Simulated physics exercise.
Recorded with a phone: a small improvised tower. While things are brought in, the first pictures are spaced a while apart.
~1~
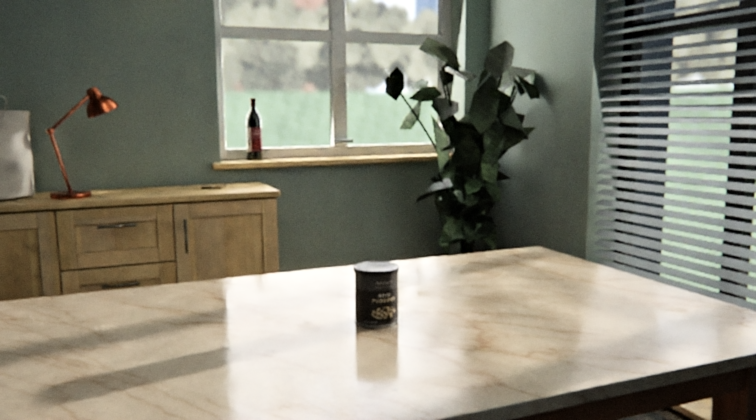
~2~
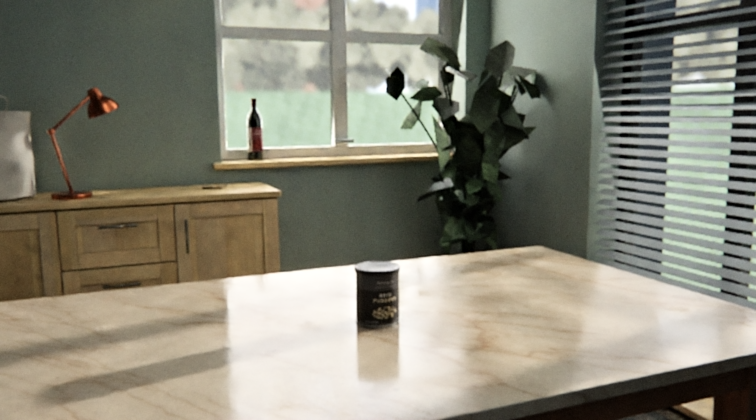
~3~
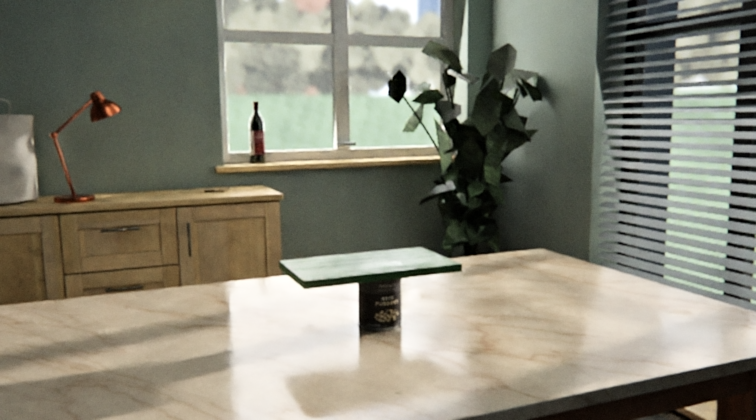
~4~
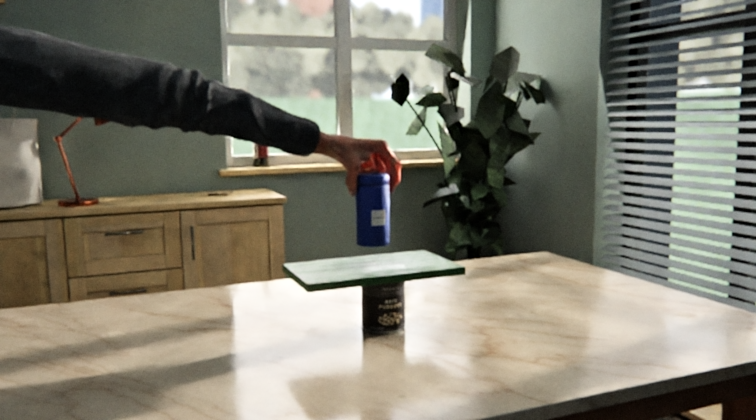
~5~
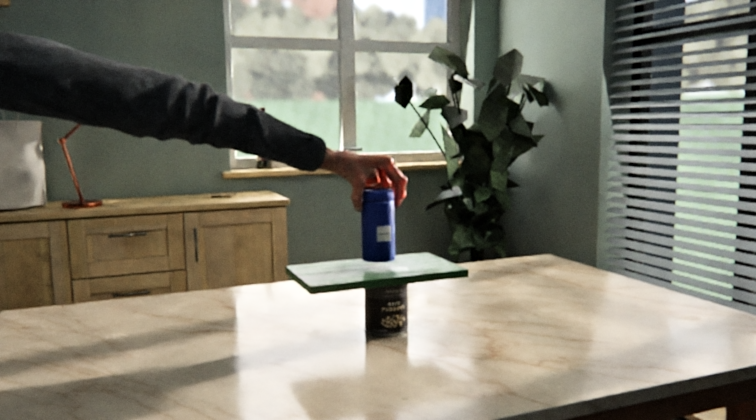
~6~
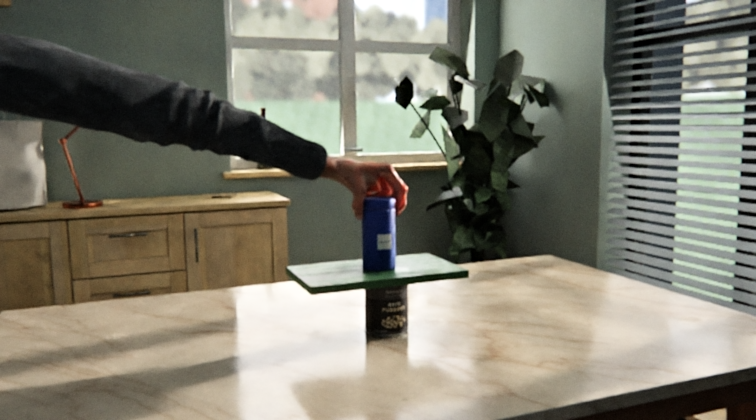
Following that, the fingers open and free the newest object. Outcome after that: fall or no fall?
I expect success here.
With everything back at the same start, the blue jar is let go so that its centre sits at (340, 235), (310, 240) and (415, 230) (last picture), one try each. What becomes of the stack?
It goes over first, goes over second and remains upright third.
Then, 0.20 s past the last view, nothing moves.
Then, 0.60 s past the last view, blue jar resting near (379, 233).
Finally, all 3 still in place. Final places as the last picture's camera would see them, blue jar near (379, 233). The stack keeps its balance.
